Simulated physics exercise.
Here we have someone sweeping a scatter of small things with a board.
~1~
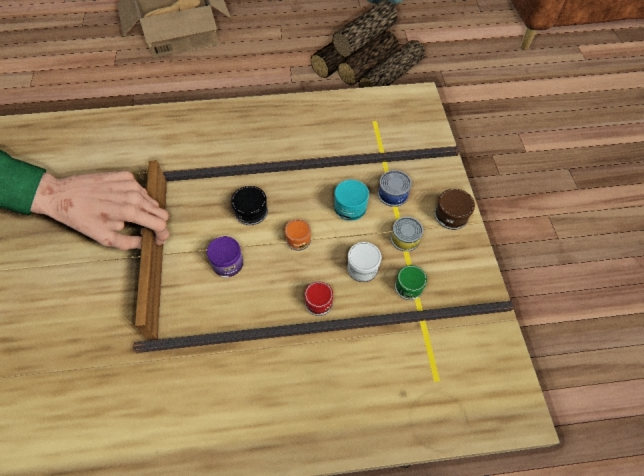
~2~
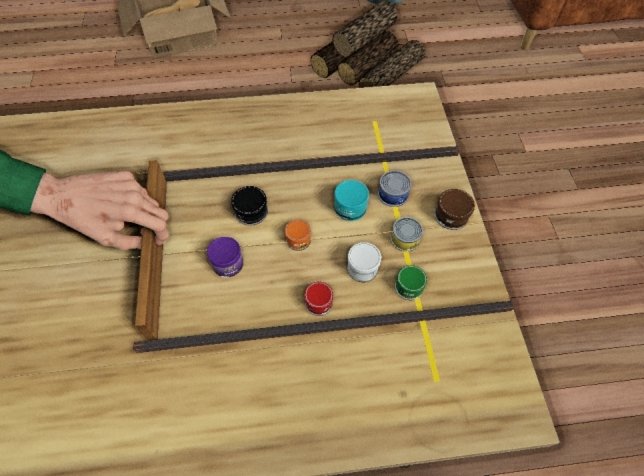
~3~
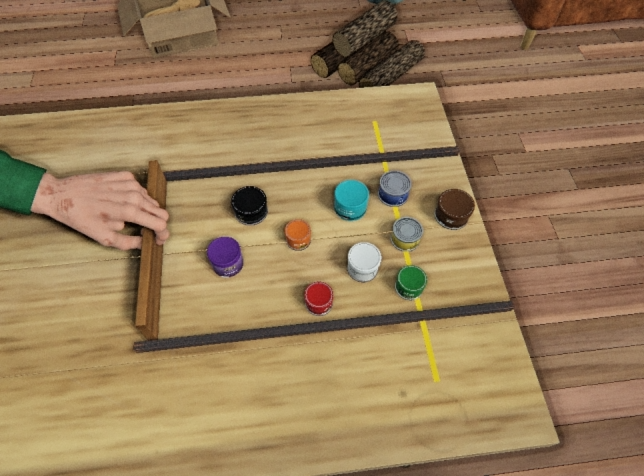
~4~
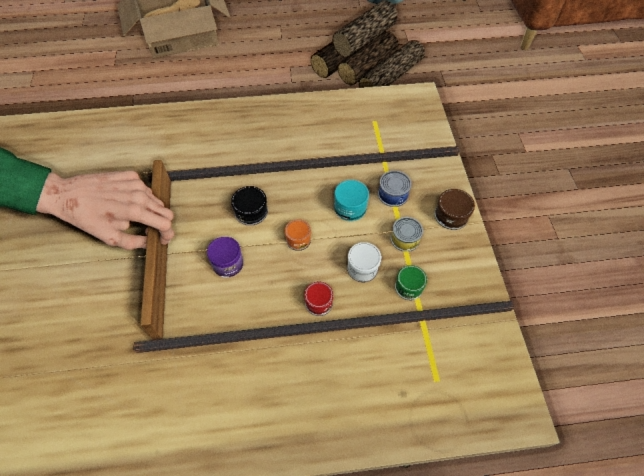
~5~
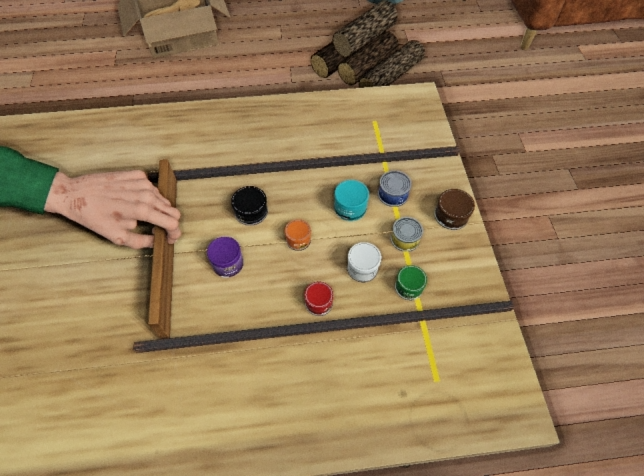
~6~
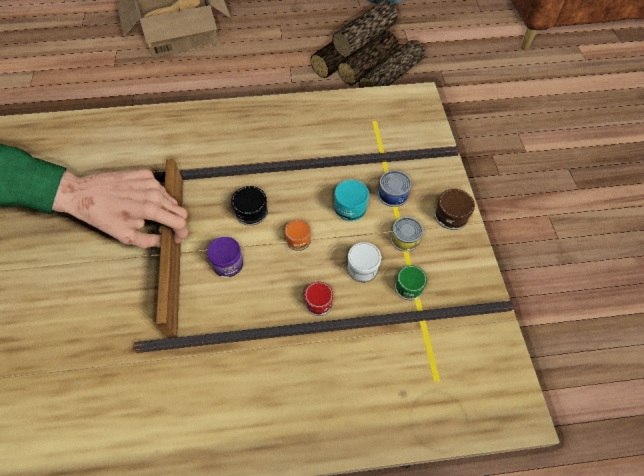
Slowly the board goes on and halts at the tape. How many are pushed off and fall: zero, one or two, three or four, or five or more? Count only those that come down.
In the end the number that fall off is zero.
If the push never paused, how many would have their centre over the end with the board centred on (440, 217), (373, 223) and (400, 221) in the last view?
The counts: 1, 0 and 0.
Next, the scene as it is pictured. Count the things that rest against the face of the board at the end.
The number is 4.
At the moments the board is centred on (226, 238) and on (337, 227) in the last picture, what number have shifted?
By then 1, and 7.
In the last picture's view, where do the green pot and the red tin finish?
The green pot at (460, 292), the red tin at (431, 290).
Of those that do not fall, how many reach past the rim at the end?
That would be 1.
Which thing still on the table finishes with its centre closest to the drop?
The brown tin.
Early on, none off yet; brown tin at rest near (454, 210); yellow pot at rest near (407, 234); blue tin at rest near (394, 189).
Finally, the number that fall off is zero.
